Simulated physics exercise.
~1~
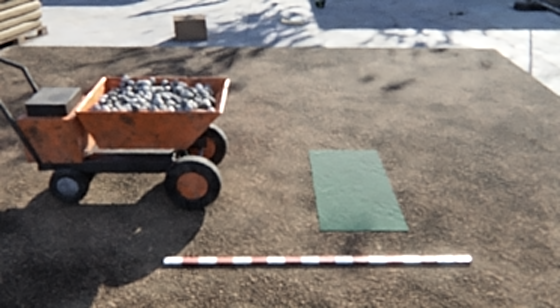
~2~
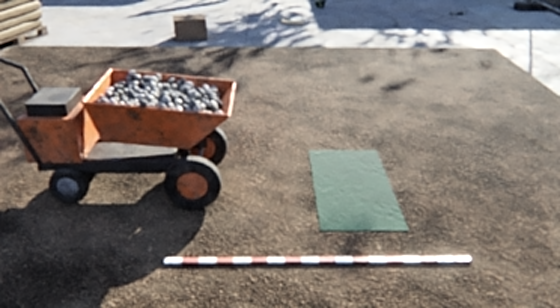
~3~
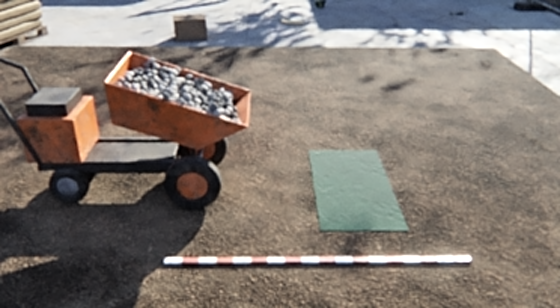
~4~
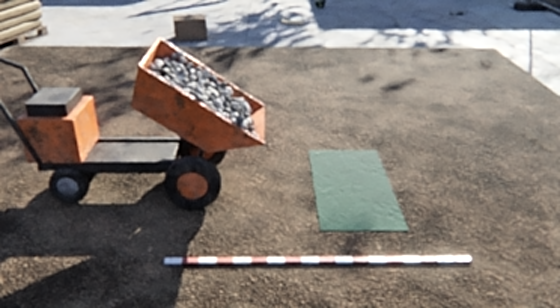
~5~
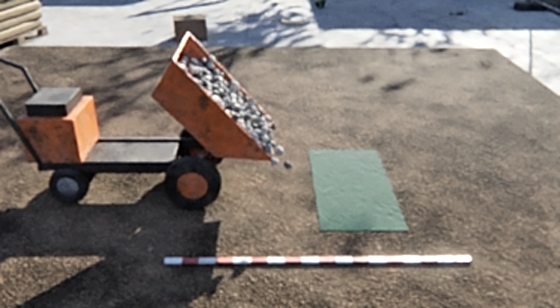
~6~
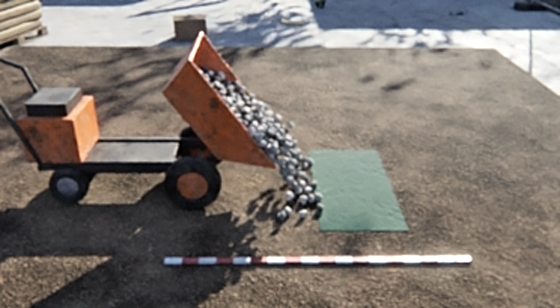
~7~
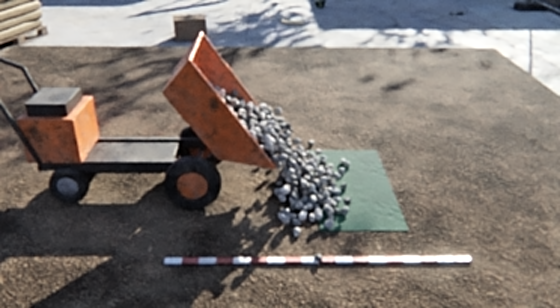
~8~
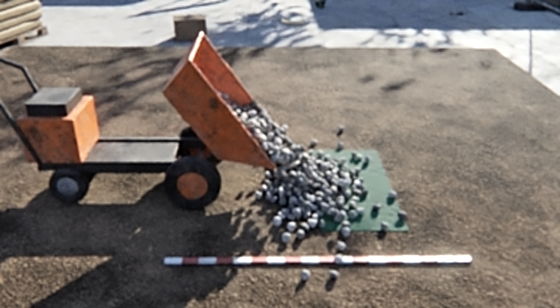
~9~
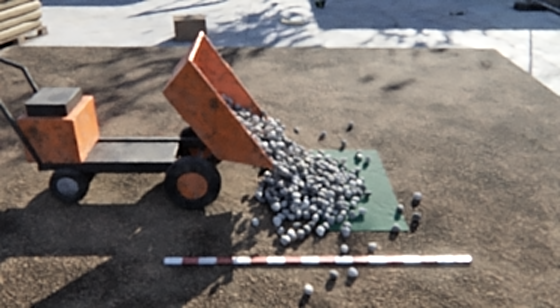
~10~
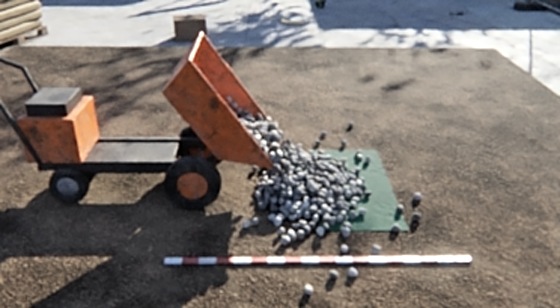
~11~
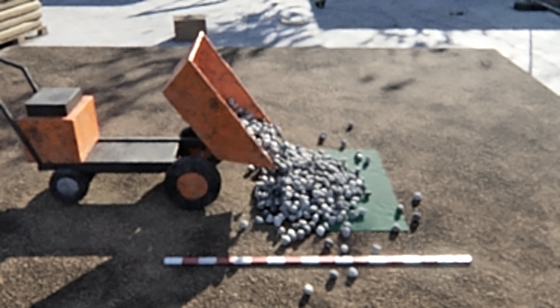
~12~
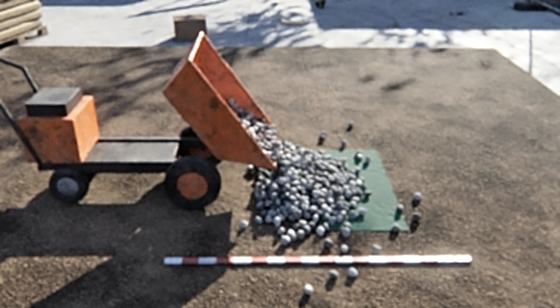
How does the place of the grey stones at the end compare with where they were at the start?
At the start the stones all sit in the level orange skip on the left. By the end they lie mostly farther right and lower, heaped from the tipped skip's mouth down onto the ground and part of the green sheet, with a few scattered beyond.
